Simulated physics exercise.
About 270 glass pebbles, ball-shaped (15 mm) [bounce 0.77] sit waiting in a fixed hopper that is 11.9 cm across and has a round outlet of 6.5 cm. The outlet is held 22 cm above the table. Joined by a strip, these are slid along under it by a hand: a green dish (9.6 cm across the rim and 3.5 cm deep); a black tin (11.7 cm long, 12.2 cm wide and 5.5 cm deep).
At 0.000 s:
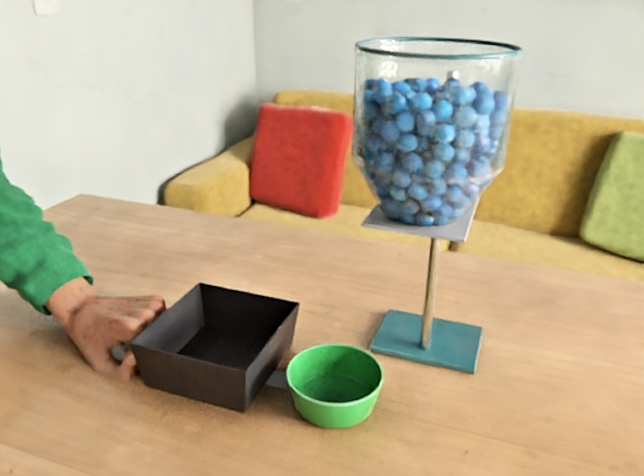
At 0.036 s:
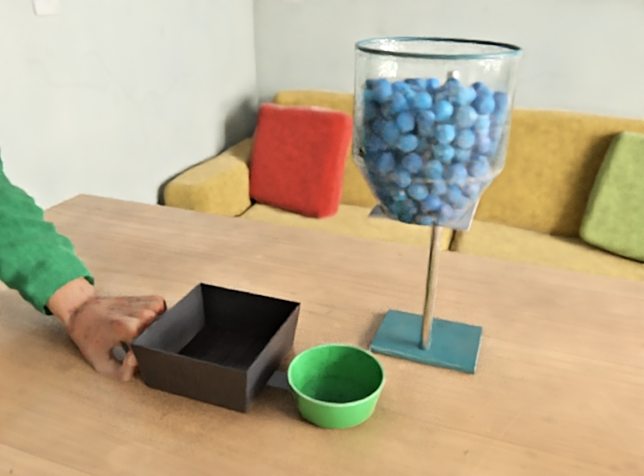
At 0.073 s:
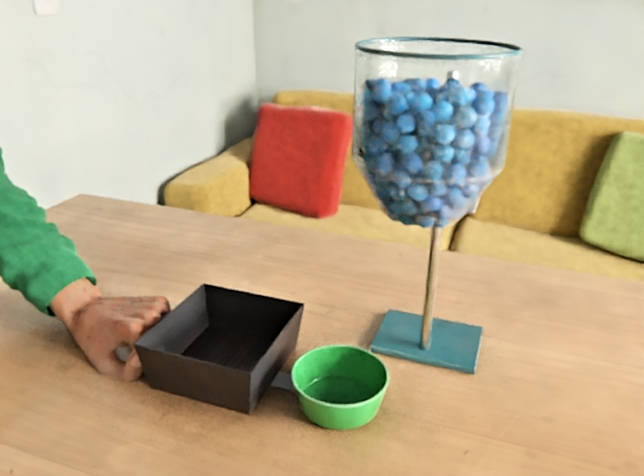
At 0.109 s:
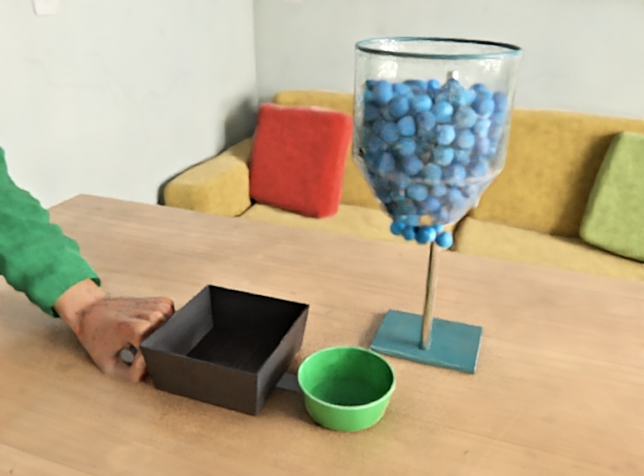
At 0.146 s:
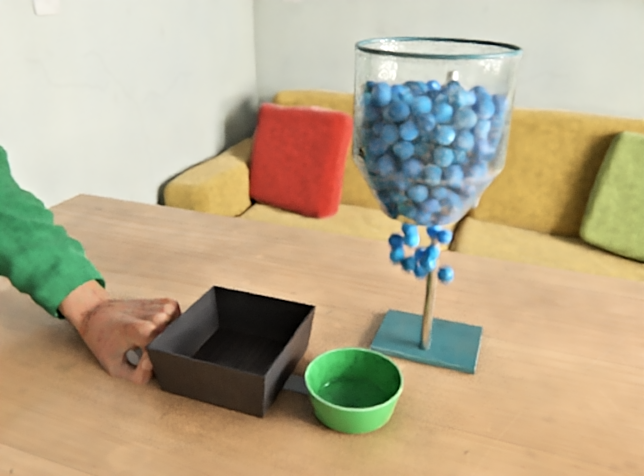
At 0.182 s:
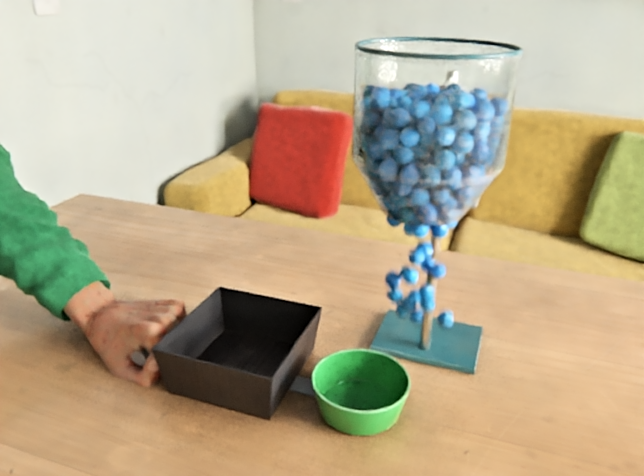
To begin with, a clear container packed with blue balls stands on a post above a wooden table, while a hand holds a black tin joined to a green dish. The hand slides both slightly to the right, and then balls start dropping from the container's bottom in a loose stream beside the post.
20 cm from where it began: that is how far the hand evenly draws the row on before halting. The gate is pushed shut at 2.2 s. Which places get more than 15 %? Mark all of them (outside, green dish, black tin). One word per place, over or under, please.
Outside everything over, green dish over, black tin over.
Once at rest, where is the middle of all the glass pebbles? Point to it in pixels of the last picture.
(440, 407).
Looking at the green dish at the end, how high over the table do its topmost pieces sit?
Around 5.5 cm above the table.
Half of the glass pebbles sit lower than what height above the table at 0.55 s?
It's around 22 centimetres.
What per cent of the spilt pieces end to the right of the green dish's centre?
Roughly 60 percent.
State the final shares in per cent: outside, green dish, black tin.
Final split - outside: 25%, green dish: 30%, black tin: 50%.
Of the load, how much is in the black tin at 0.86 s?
Roughly 15 percent at that point.
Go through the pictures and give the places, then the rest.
The first picture shows dishes slid 0.0 cm; 0 pieces falling; top of the load at (370, 86); green dish at (335, 372); black tin at (220, 322).
The second picture shows dishes slid 0.1 cm; 0 pieces falling; top of the load at (370, 86).
The third picture shows dishes slid 0.5 cm; 0 pieces falling; top of the load at (370, 86).
The fourth picture shows dishes slid 1.2 cm; 9 pieces falling; top of the load at (371, 87).
The fifth picture shows dishes slid 2.0 cm; 16 pieces falling; top of the load at (370, 89).
The sixth picture shows dishes slid 2.7 cm; 20 pieces falling; top of the load at (369, 93); green dish at (361, 378); black tin at (242, 327). They move about 21 cm a second.
After 0.55 s, hopper 55 %, green dish 25 %, outside 5 %, in the air 15 %; middle of all pieces on or above the table near (428, 266).
After 0.86 s, black tin 15 %, hopper 20 %, green dish 30 %, outside 20 %, in the air 15 %; middle of all pieces on or above the table near (456, 349).
After 1.15 s, black tin 45 %, green dish 30 %, outside 25 %, in the air 5 %; middle of all pieces on or above the table near (473, 403).
After 1.42 s, black tin 50 %, green dish 30 %, outside 25 %; middle of all pieces on or above the table near (479, 411).
At rest (2.9 s), black tin 50 %, hopper 0 %, green dish 30 %, outside 25 %.
